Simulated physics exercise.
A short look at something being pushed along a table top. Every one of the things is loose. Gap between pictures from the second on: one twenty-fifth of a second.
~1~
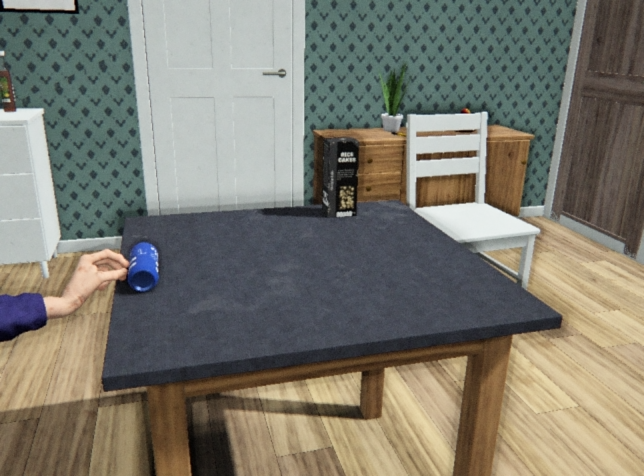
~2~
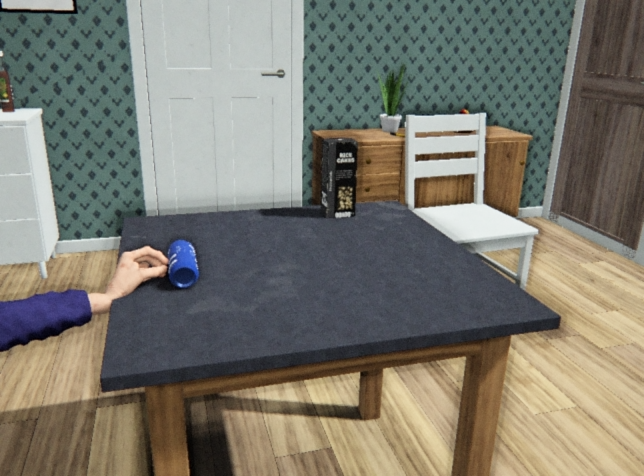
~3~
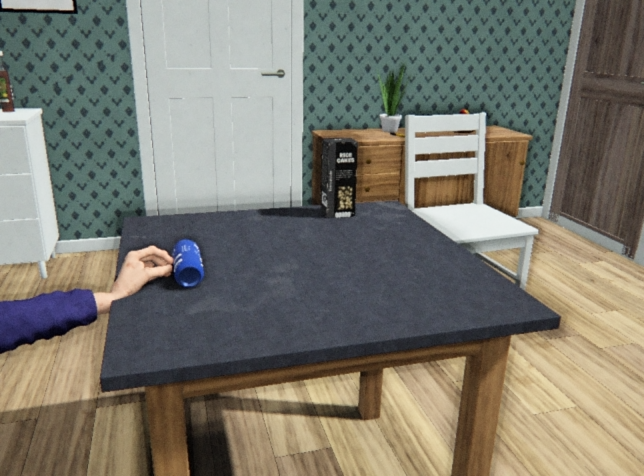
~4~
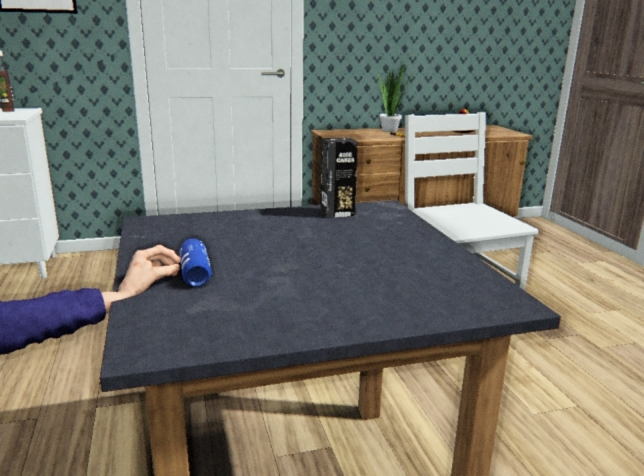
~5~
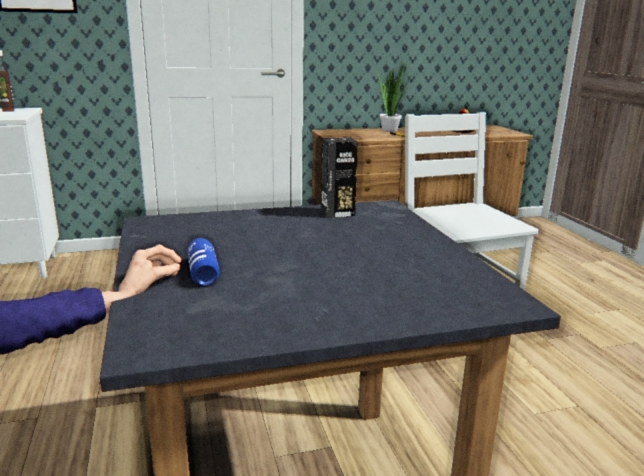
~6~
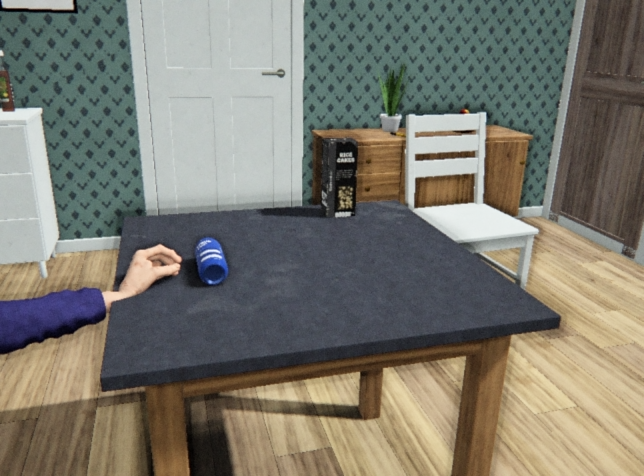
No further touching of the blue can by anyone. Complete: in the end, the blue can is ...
... on the table.
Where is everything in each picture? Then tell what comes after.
Under the hand; blue can (144, 266), in the first picture.
Under the hand; blue can (183, 263), in the second picture.
Under the hand; blue can (188, 263), in the third picture.
Blue can (195, 262), in the fourth picture.
Blue can (203, 261) moved a little, in the fifth picture.
Blue can (211, 260) moved a little, in the sixth picture.
Then, 0.20 s later than the last frame, blue can moved well along near (245, 257).
Then, 0.40 s later than the last frame, blue can moved well along near (272, 255).
Then, 0.70 s later than the last frame, blue can moved well along near (299, 253).
When it is over, moved from the start, blue can. End places, in pixels of the last picture, blue can near (312, 252).
